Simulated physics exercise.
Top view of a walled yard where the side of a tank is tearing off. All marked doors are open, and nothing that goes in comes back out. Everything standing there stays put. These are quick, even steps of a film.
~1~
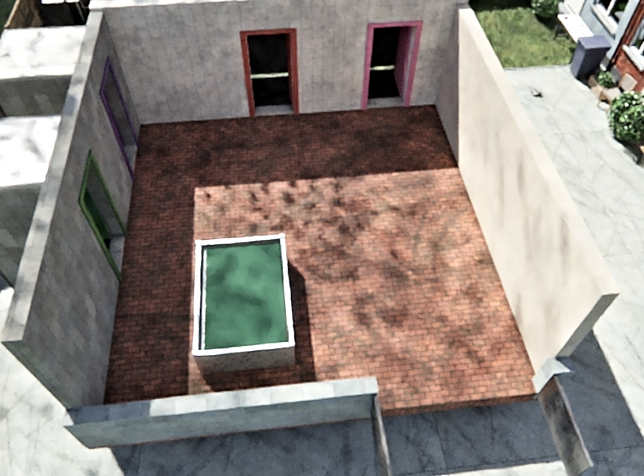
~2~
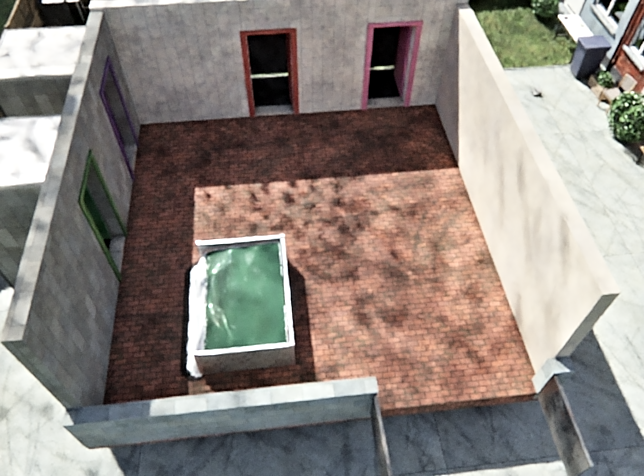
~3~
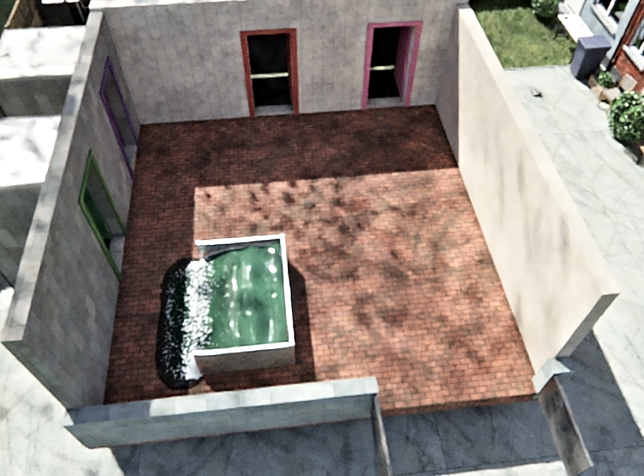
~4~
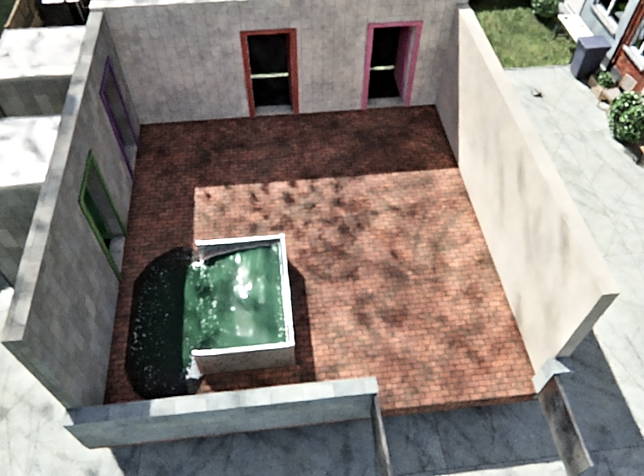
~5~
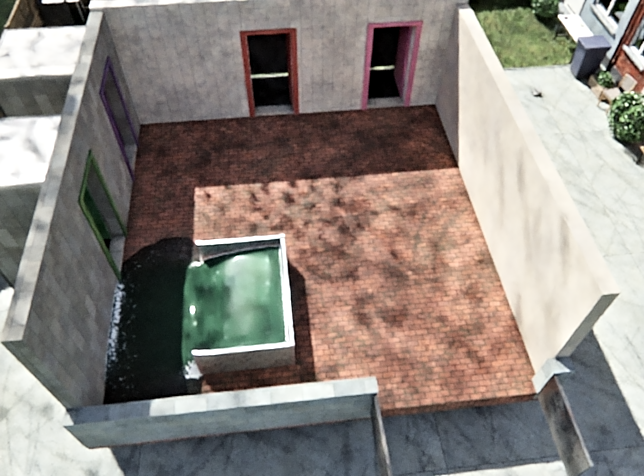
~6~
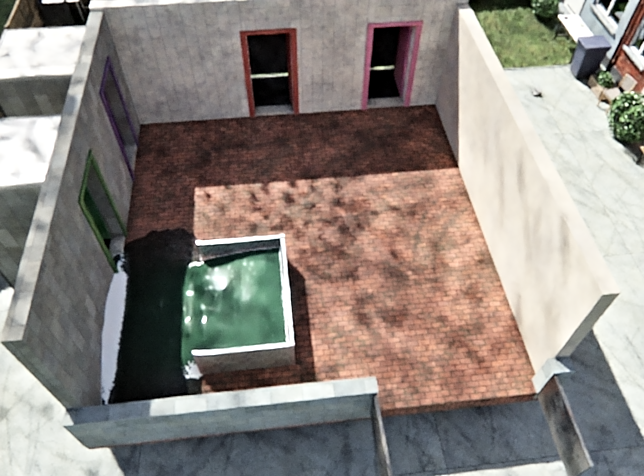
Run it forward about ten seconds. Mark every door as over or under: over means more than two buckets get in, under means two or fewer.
Purple door - under; green door - over; red door - under; pink door - under.
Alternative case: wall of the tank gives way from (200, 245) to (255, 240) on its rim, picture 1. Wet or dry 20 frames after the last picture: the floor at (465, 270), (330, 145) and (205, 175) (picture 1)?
Unwetted, submerged, submerged.
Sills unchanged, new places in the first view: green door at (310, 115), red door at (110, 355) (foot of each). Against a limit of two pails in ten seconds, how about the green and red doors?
Short version: The green door stays within the limit and the red door tops the limit.
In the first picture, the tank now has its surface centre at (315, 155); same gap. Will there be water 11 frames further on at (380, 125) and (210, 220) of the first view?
One after the other: Untouched, reached.
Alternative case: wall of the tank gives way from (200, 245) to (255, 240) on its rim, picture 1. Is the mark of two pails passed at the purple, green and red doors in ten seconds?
Briefly, purple remains below the limit, green remains below the limit, and red crosses the limit.
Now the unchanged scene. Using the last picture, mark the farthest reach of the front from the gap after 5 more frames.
Look around (132, 196).
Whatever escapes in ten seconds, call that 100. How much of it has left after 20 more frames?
Some 45 per cent.
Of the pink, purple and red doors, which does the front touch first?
That would be the purple door, ahead of the rest.
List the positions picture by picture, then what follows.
The first picture shows the open tank at (243, 293) is whole and still.
In the second picture, the front is at (199, 378), out from the gap at (204, 308).
In the third picture, the front is at (176, 383), out from the gap at (204, 310).
In the fourth picture, the front is at (156, 396), out from the gap at (204, 310).
In the fifth picture, the front is at (106, 391), out from the gap at (204, 311).
In the sixth picture, water pours out at (204, 311) and has run to a hidden place.
A moment on, water covers 15 % of the floor; the purple door not reached, the green door over two buckets in, the red door not reached, the pink door not reached.
Next, water covers 20 % of the floor; the purple door wet at the sill, nothing in, the green door over two buckets in, the red door not reached, the pink door not reached.
Then, water covers 40 % of the floor; the purple door wet at the sill, nothing in, the green door far over two buckets in, the red door not reached, the pink door not reached.
Later, water covers 60 % of the floor; the purple door wet at the sill, nothing in, the green door far over two buckets in, the red door wet at the sill, nothing in, the pink door wet at the sill, nothing in.
In the end, water covers 85 % of the floor; the purple door wet at the sill, nothing in, the green door far over two buckets in, the red door wet at the sill, nothing in, the pink door wet at the sill, nothing in.
